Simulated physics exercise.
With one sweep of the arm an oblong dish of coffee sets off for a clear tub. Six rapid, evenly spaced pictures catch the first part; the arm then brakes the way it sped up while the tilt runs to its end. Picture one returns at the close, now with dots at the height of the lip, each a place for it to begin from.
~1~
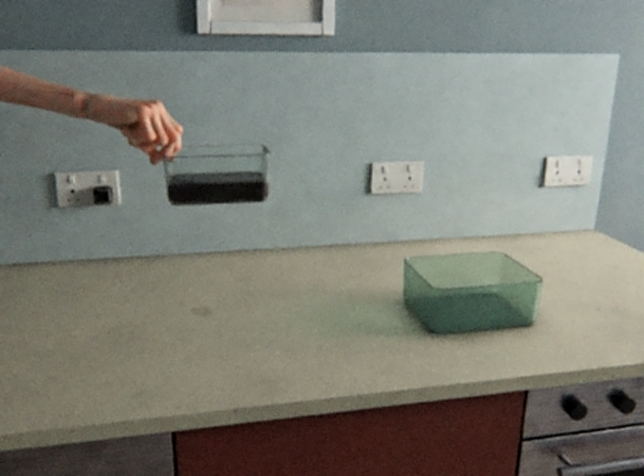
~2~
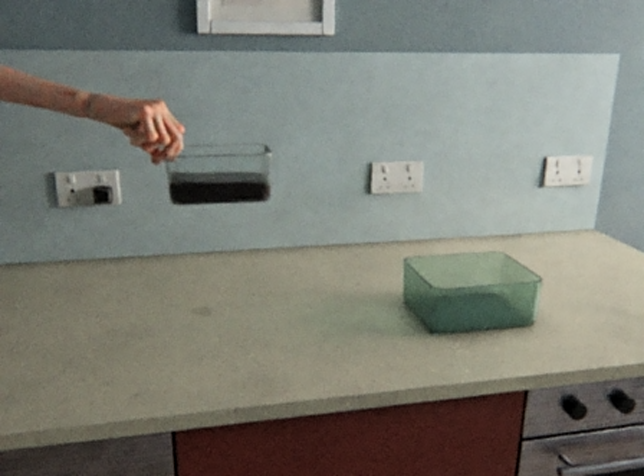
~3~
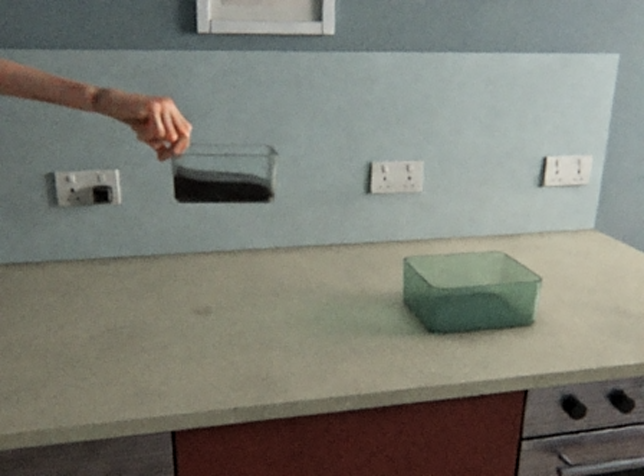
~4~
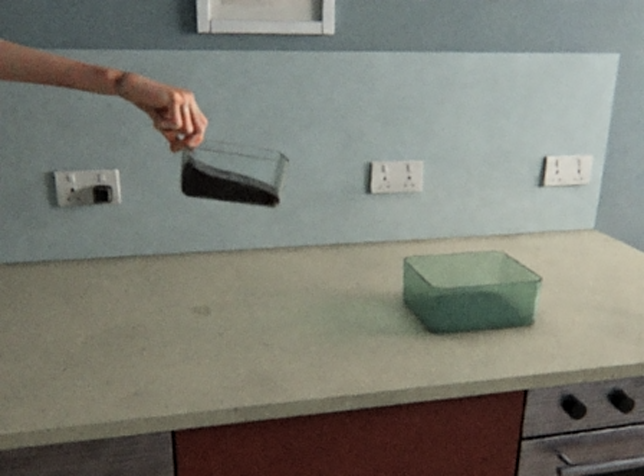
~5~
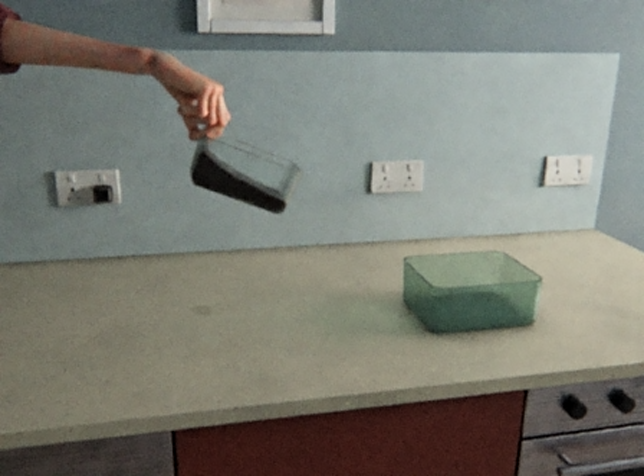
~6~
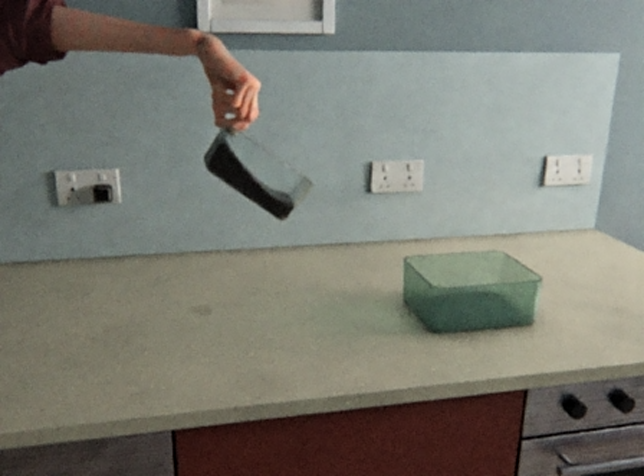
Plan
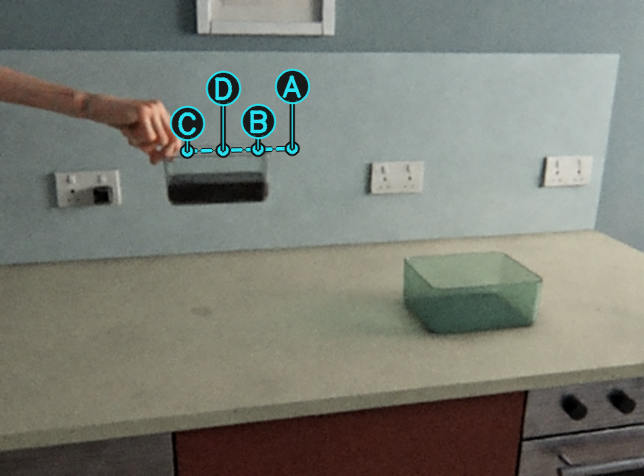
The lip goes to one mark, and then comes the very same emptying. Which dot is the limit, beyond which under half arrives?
It is A.
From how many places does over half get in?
One of the four.
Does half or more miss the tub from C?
Yes, that goes wrong.
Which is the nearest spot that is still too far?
B.
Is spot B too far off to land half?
Yes.
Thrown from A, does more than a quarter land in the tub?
Yes, clearly.
In cyan, A at (292, 148); B at (258, 149); C at (187, 151); D at (223, 150).
For spot A, about 70 % lands in the tub, 20 % falls short and 10 % goes beside or beyond.
For spot B, about 33 % lands in the tub, 61 % falls short and 6 % goes beside or beyond.
For spot C, about 0 % lands in the tub, 97 % falls short and 3 % goes beside or beyond.
For spot D, about 3 % lands in the tub, 91 % falls short and 7 % goes beside or beyond.
